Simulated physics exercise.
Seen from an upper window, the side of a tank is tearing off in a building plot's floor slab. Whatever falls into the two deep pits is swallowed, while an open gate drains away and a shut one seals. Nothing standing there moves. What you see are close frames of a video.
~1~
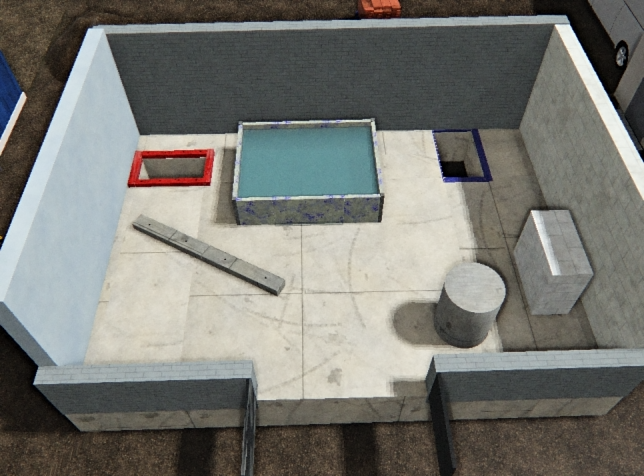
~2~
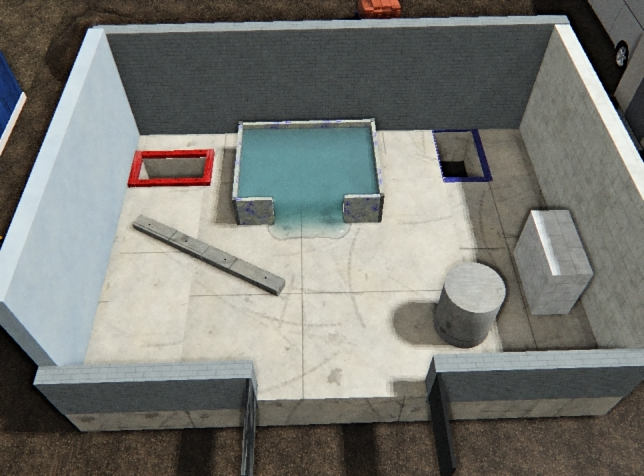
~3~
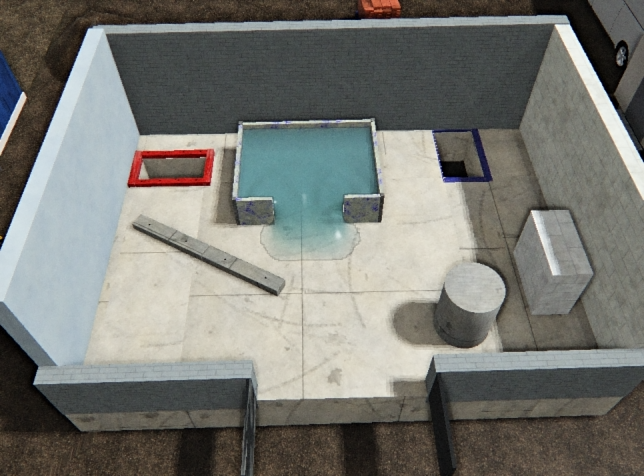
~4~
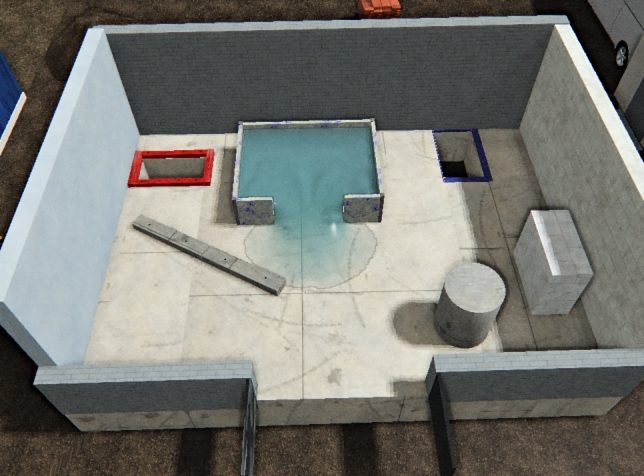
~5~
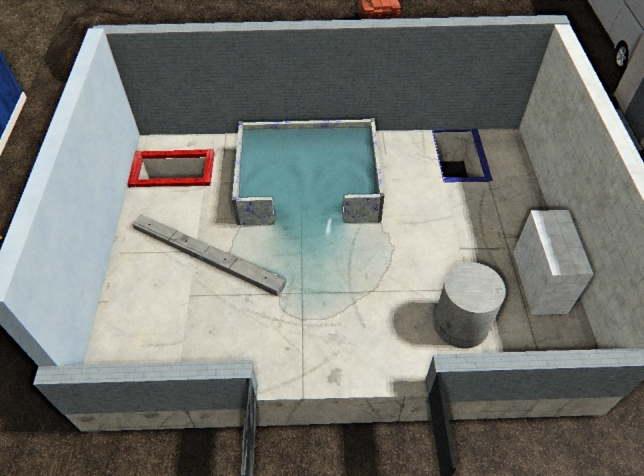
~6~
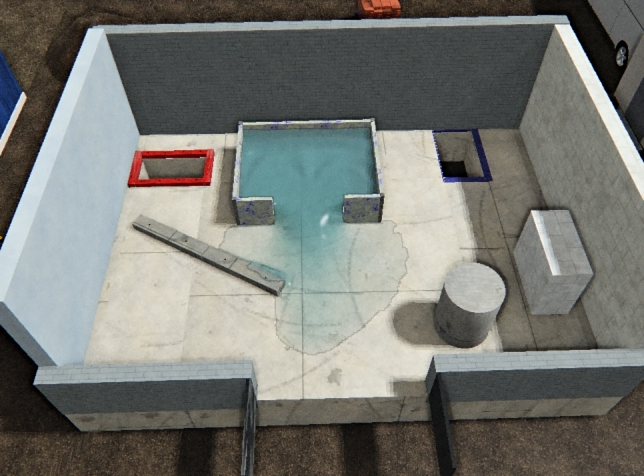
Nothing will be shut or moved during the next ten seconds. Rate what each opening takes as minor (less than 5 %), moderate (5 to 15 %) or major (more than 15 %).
The gate - major, the blue pit - minor, the red pit - minor.
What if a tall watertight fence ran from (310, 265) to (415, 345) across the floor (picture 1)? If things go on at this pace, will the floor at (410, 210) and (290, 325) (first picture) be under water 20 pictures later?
In turn: Free of water, flooded.
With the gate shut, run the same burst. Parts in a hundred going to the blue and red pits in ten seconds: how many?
Blue gets 14 in a hundred, red gets 0 in a hundred.
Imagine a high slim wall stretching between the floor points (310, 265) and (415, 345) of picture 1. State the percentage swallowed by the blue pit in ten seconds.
The blue pit gets 12 per cent.
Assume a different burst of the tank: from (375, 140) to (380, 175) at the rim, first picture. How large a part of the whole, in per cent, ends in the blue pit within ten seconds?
About 50 percent ends up in the blue pit, by my reckoning.
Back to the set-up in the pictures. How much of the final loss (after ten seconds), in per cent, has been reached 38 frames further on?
Roughly 75 percent.
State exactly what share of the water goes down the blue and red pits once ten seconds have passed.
I'd say near 2 %, and near 0 %.
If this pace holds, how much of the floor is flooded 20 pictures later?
45 %, roughly.
A moment on, water covers 25 % of the floor; the gate 3 %, the blue pit 0 %, the red pit 0 %.
Next, water covers 40 % of the floor; the gate 12 %, the blue pit 0 %, the red pit 0 %.
Then, water covers 45 % of the floor; the gate 24 %, the blue pit 0 %, the red pit 0 %.
Later, water covers 65 % of the floor; the gate 38 %, the blue pit 0 %, the red pit 0 %.
In the end, water covers 80 % of the floor; the gate 48 %, the blue pit 1 %, the red pit 0 %.
